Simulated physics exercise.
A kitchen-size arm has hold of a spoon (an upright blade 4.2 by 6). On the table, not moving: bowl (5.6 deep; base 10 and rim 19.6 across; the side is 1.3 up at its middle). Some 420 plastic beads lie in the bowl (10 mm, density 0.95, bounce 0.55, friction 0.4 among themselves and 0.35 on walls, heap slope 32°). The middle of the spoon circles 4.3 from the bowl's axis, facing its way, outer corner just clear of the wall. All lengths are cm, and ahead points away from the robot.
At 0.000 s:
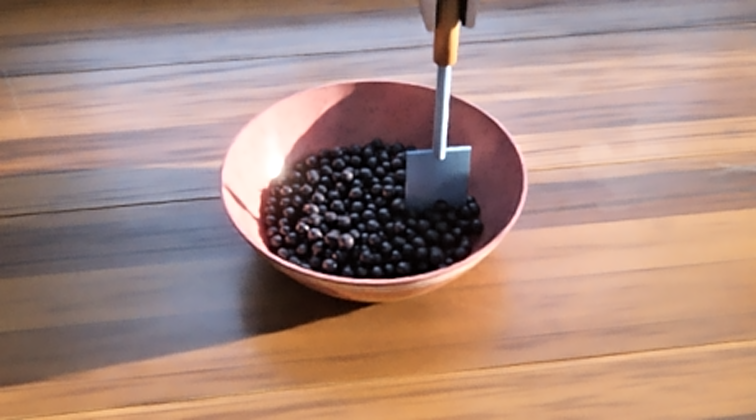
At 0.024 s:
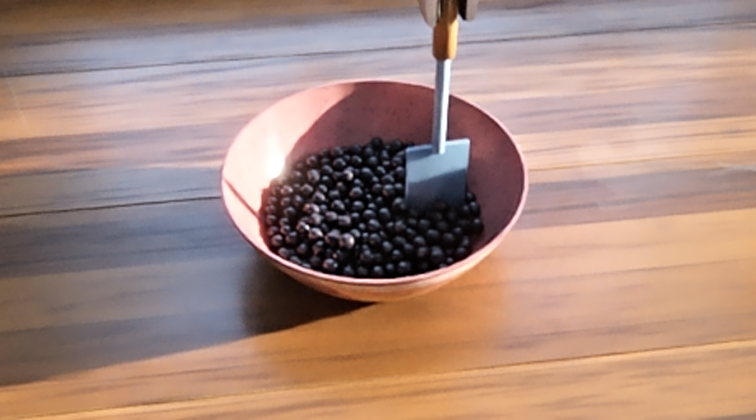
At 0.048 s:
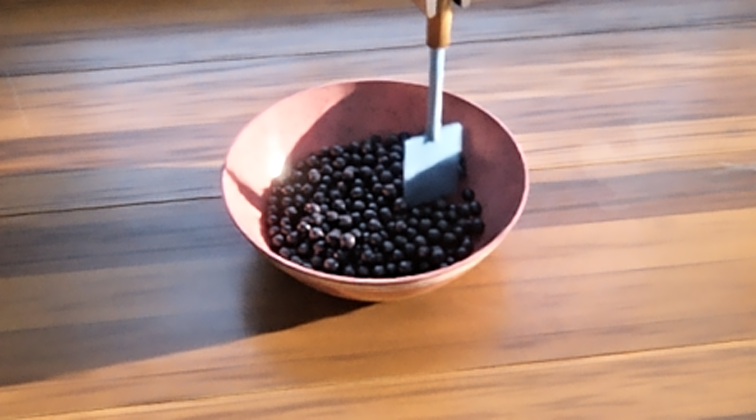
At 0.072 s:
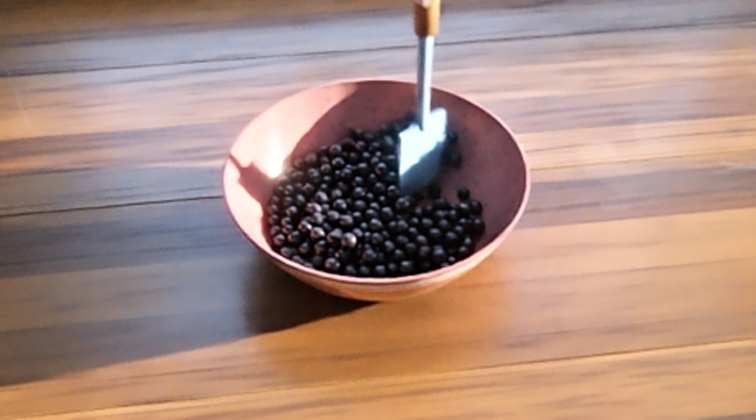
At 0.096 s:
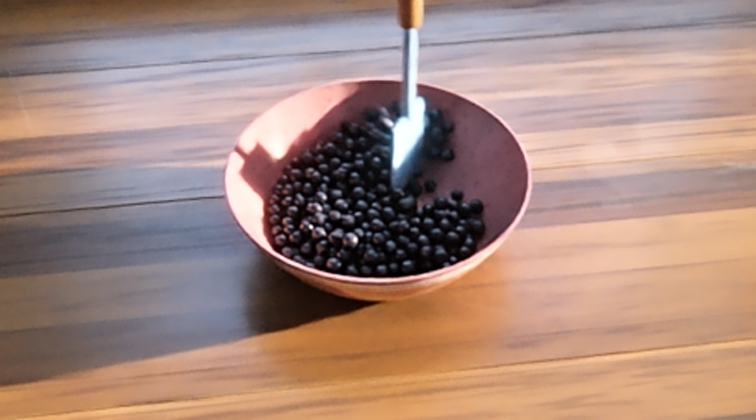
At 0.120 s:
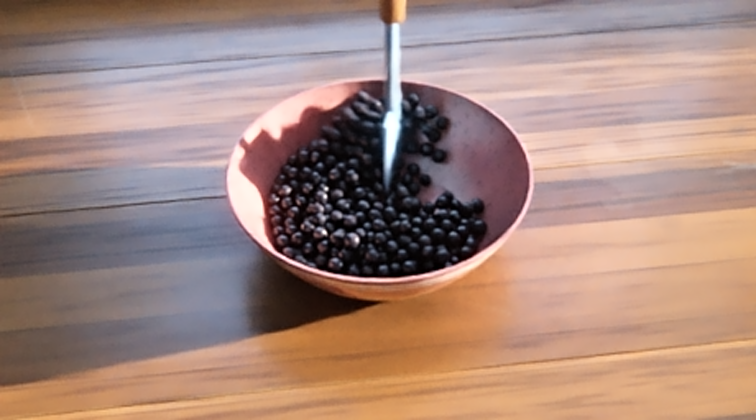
At first, a flat metal blade with a wooden handle stands upright among dark beads on the right side of a pink bowl on a wooden table. The blade sweeps toward the back, turning edge-on, while beads bunch up along the far wall and a bare patch opens on the right.
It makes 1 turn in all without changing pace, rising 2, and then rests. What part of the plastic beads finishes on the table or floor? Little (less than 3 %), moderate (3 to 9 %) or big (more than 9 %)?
Answer: Moderate; 3 to 9 % of the plastic beads finish on the table or floor.
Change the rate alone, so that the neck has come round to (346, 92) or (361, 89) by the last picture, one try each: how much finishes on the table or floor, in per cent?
About 20 and 15 per cent.
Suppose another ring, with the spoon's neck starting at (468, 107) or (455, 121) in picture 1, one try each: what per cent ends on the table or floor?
About 0 and 10 per cent.
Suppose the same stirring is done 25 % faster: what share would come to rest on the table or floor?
It would be near 15 per cent.
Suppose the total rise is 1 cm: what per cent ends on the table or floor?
Some 10 per cent.
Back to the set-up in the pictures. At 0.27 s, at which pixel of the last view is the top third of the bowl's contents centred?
Near (292, 213).
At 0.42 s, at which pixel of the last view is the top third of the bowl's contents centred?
At about (417, 246).
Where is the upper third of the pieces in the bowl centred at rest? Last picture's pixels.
At about (411, 229).
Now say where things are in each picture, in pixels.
The first frame shows spoon neck at (440, 132), 0° round; upper third of the load around (369, 211), from x 270 to 475, top at y 145; 425 in the bowl.
The second frame shows spoon neck at (439, 127), 5° round; upper third of the load around (370, 210), from x 270 to 475, top at y 145.
The third frame shows spoon neck at (434, 115), 20° round; upper third of the load around (379, 197), from x 270 to 475, top at y 140.
The fourth frame shows spoon neck at (423, 104), 37° round; upper third of the load around (380, 189), from x 275 to 480, top at y 120.
The fifth frame shows spoon neck at (408, 96), 55° round; upper third of the load around (372, 170), from x 275 to 480, top at y 105.
The sixth frame shows spoon neck at (391, 91), 72° round; upper third of the load around (360, 163), from x 275 to 480, top at y 100; 425 in the bowl.
After 0.27 s, 181° round, highest piece 7 above the table; 418 in the bowl, 1 on the table or floor, 6 in flight or on the tool.
After 0.42 s, 291° round, highest piece 7 above the table; 405 in the bowl, 14 on the table or floor, 6 in flight or on the tool.
After 0.70 s, 0° round, highest piece 5 above the table; 402 in the bowl, 23 on the table or floor.
After 1.40 s, 0° round, highest piece 5 above the table; 402 in the bowl, 23 on the table or floor.
At rest, 402 in the bowl, 23 on the table or floor. That is 5 % on the table or floor.
